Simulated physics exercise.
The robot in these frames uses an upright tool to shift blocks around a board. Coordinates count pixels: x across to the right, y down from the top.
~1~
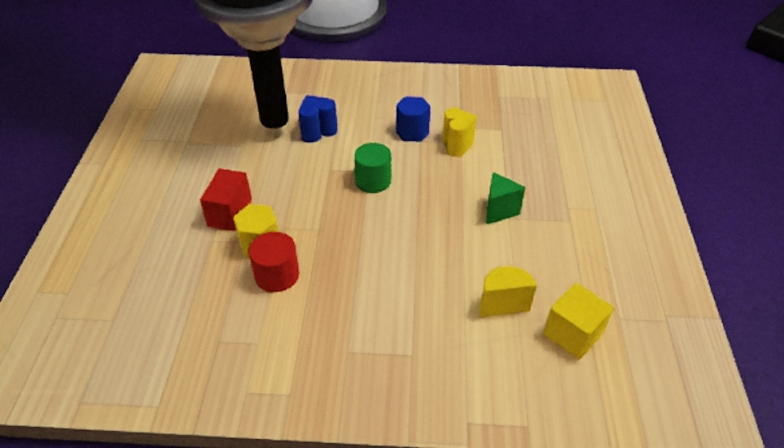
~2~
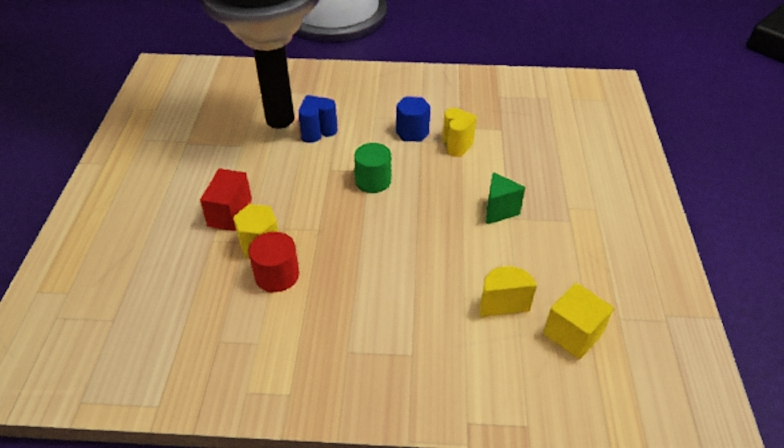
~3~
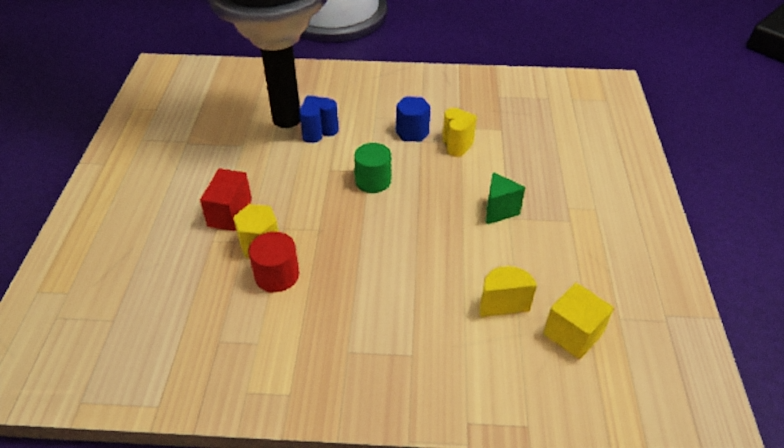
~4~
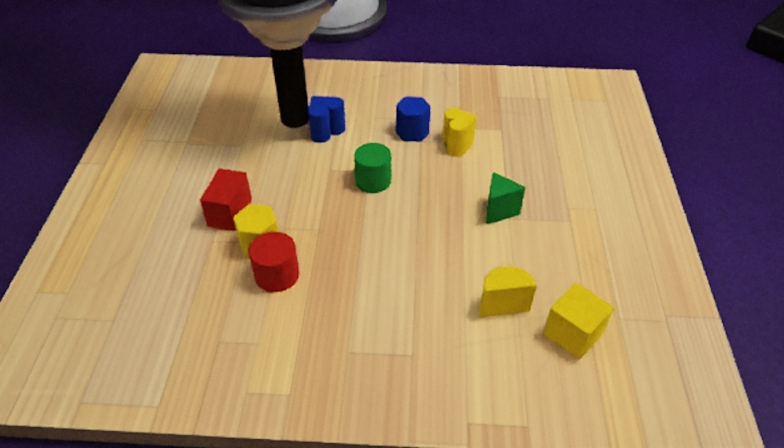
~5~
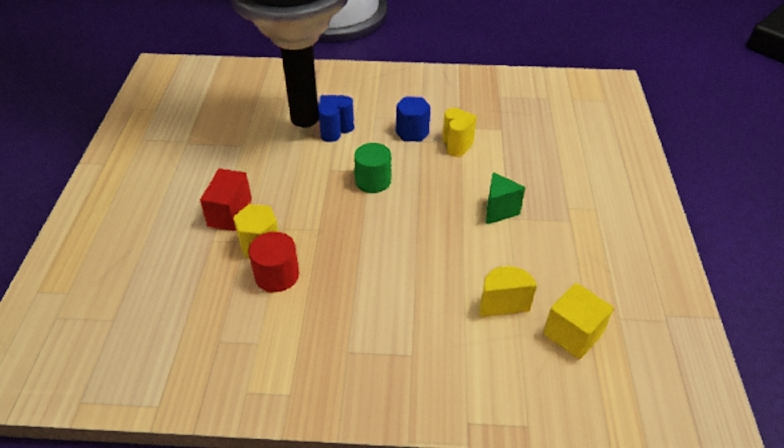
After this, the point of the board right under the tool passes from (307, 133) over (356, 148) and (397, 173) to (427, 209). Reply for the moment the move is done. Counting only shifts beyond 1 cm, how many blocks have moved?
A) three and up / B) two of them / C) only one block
The one that fits is B, two of them.
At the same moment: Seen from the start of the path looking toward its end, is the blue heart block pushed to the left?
Yes - that is the case.
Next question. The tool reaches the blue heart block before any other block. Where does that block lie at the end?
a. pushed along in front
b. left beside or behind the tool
b (left beside or behind the tool)
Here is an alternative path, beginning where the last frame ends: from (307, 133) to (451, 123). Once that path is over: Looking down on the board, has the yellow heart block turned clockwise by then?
Yes, I think so.
What follows on the original path. One third of the way, tool at (355, 135); blue heart block at (367, 104), turned 60° anticlockwise.
Two thirds of the way, tool at (398, 161); blue heart block at (367, 104), turned 60° anticlockwise; green disc at (378, 166).
At the end, tool at (428, 196); blue heart block at (367, 104), turned 60° anticlockwise; green disc at (380, 172); blue hexagonal block not moved.
